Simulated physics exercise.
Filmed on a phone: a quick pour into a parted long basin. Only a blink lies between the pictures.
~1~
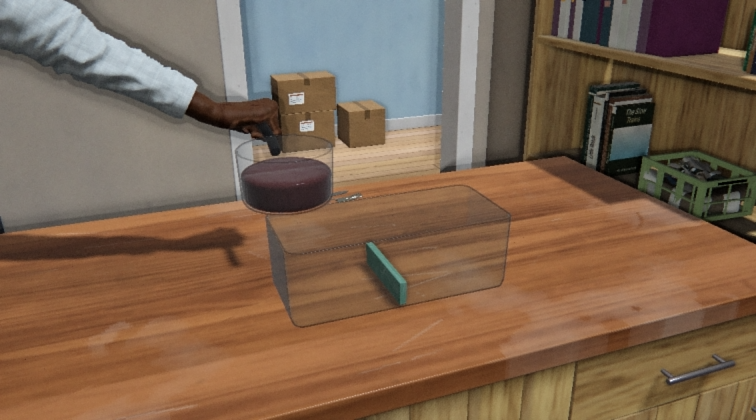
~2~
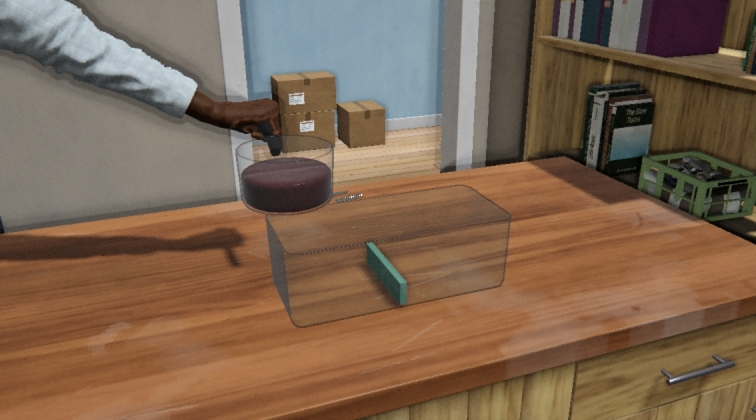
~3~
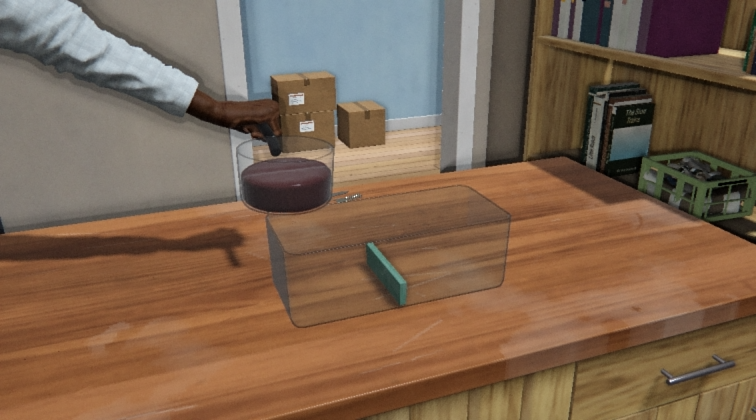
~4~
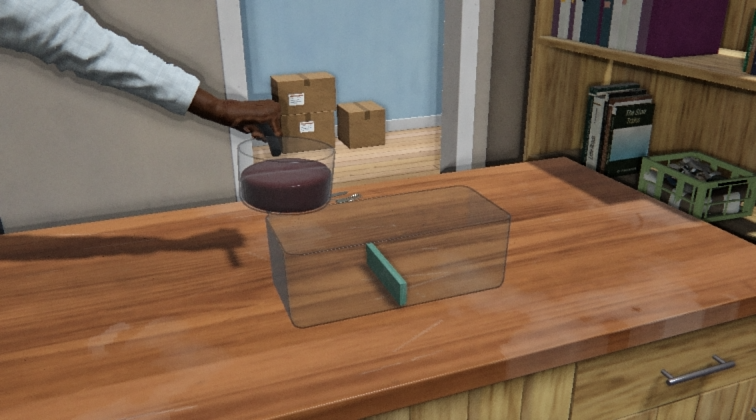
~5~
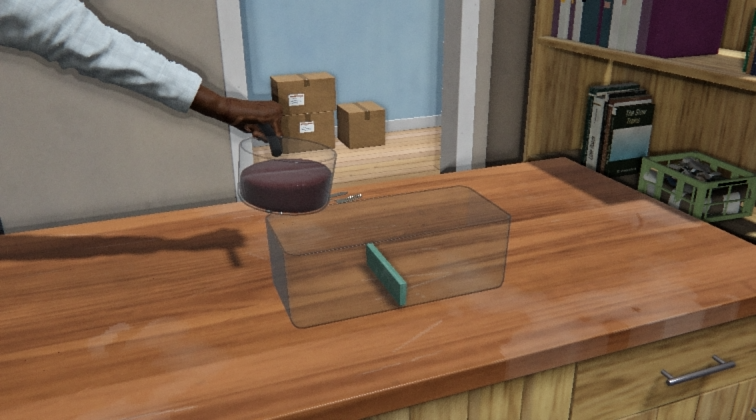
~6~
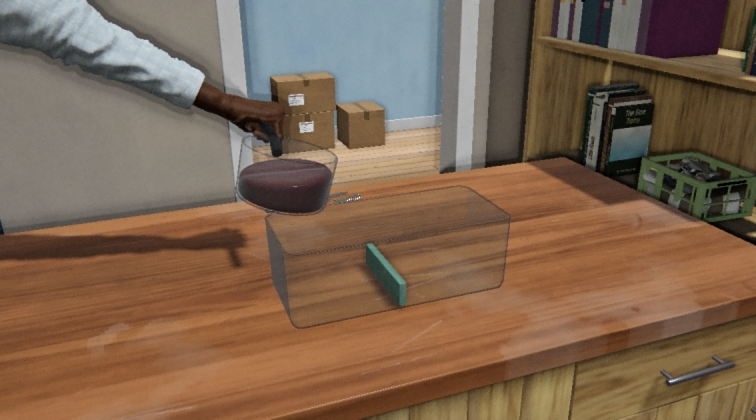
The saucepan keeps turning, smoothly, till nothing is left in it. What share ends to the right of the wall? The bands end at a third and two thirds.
It comes to less than a third.
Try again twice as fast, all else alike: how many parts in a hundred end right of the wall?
Some 10 per cent.
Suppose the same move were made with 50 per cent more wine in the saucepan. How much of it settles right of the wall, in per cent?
Some 20 per cent.
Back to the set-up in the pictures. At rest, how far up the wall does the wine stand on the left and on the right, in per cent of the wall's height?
The left part 50 per cent, the right part 0.
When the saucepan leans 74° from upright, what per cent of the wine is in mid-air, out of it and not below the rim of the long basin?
About 25 per cent.
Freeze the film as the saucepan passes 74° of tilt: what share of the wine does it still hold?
Some 65 per cent.
A moment on, the saucepan is tipped part way and 66 per cent is still to pour, 9 is left of the wall and 0 right of it.
Next, the saucepan is tipped right over and 14 per cent is still to pour, 79 is left of the wall and 0 right of it.
Then the saucepan is tipped right over and 1 per cent is still to pour, 94 is left of the wall and 5 right of it.
Later the saucepan is tipped right over and 0 per cent is still to pour, 95 is left of the wall and 5 right of it.
Finally, 95 per cent lies left of the wall, 5 right of it and 1 outside.
